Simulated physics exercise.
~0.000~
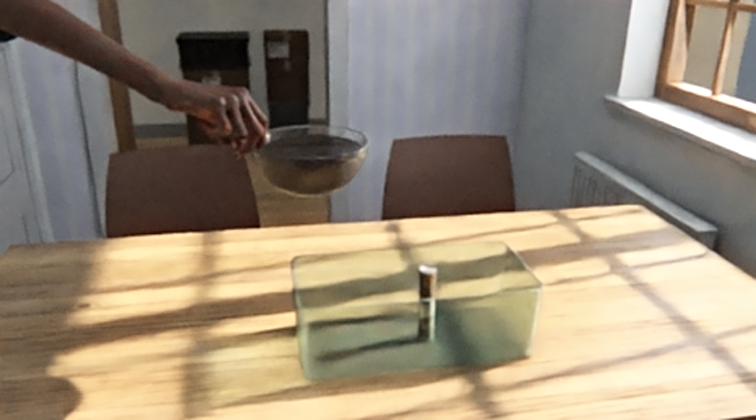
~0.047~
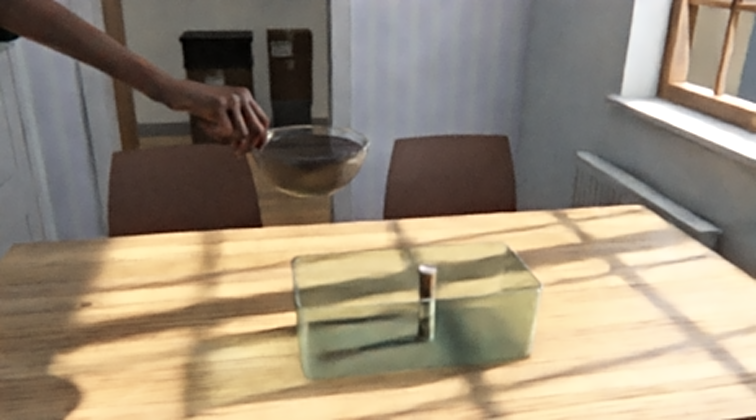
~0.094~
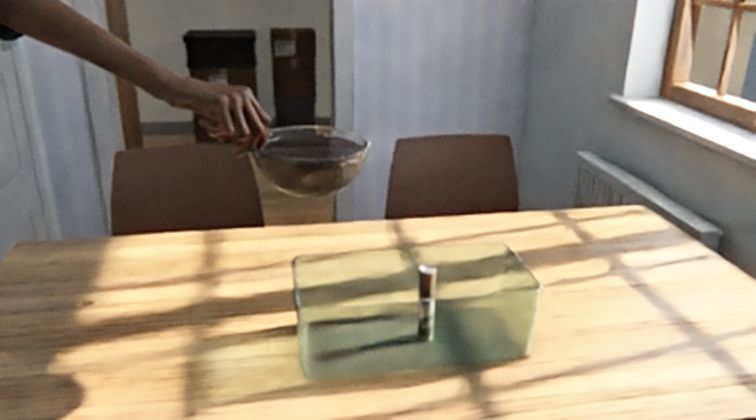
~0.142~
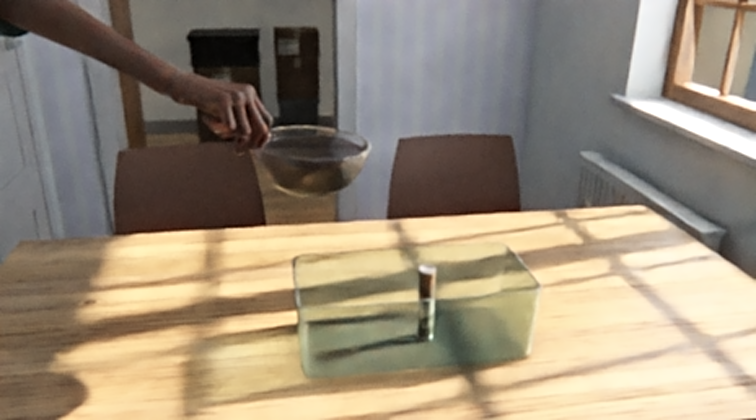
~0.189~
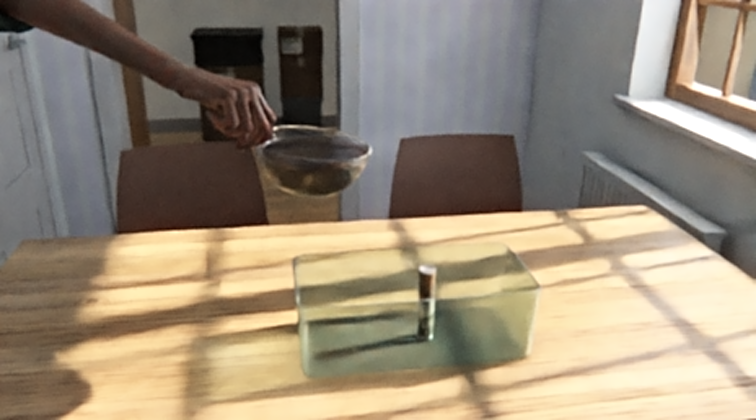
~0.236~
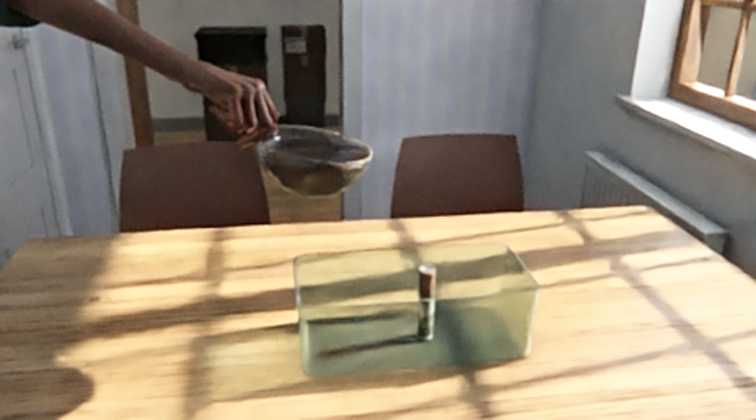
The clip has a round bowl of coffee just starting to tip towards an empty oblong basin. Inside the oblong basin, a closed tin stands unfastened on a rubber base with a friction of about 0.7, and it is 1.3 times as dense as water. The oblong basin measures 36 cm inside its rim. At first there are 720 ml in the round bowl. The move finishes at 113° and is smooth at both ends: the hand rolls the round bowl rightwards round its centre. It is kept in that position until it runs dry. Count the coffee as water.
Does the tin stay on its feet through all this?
Yes, it is not overturned.
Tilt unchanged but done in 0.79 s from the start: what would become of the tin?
Well, the tin simply holds firm.
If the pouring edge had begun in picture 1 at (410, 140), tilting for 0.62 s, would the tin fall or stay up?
Then the tin remains standing.
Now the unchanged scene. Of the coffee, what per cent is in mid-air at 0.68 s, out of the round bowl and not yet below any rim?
At that moment, about 44 percent.
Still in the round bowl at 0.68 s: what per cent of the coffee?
32 %.
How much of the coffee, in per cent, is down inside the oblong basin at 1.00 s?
That comes to about 96 percent.
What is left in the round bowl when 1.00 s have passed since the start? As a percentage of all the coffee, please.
Share remaining: Approx. 0 %.
After 0.68 s the tilt is 68° and 32 per cent is still to pour; the tin stands where it began.
After 1.00 s the tilt is 105° and 0 per cent is still to pour; the tin stands where it began.
After 1.33 s the tilt is 113° and 0 per cent is still to pour; the tin stands where it began.
After 1.70 s the tilt is 113° and 0 per cent is still to pour; the tin stands where it began.
In the end the tin stands where it began.
